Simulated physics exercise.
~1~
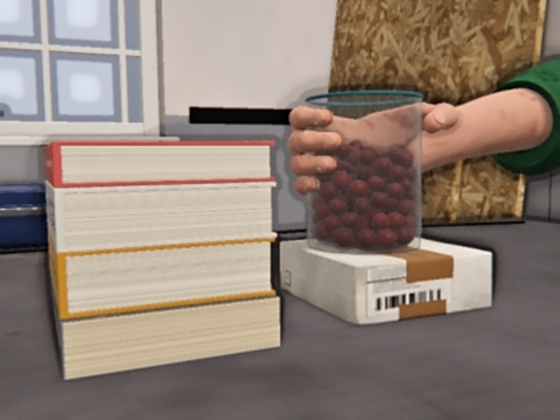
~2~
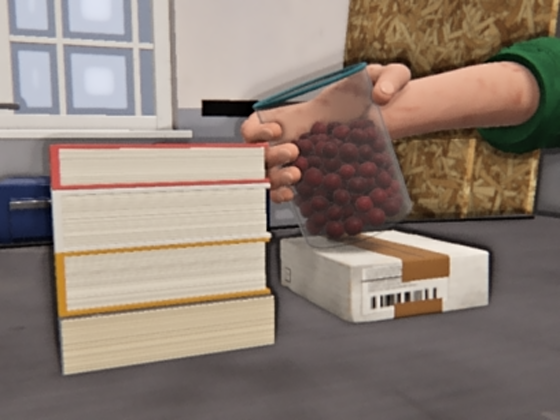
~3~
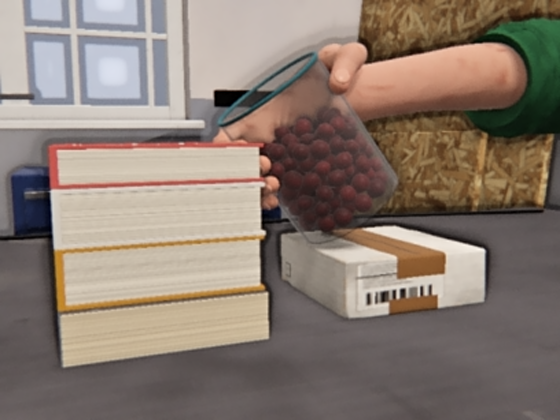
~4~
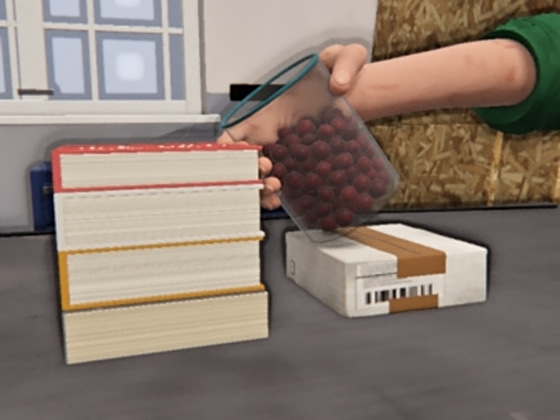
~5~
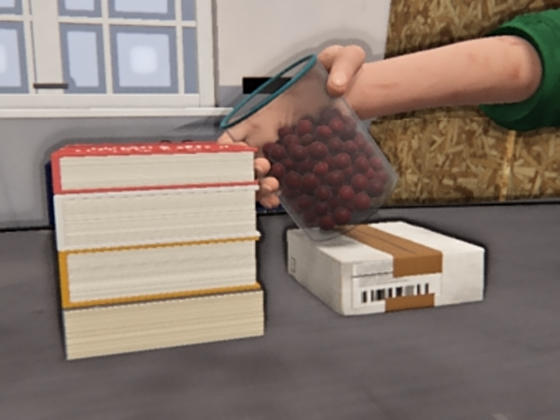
A hand in a green sleeve grips a clear tub with a teal rim, partly filled with dark red, berry-like balls, on a grey counter seen from just above its surface. The tub starts upright on a white box with brown tape and a barcode, right of a stack of four thick books, with a window and a speckled brown board behind. The hand tips the tub left until its upper side leans against the top of the stack. It then holds still as the view drifts slightly sideways, the tub staying tilted with all the balls inside.
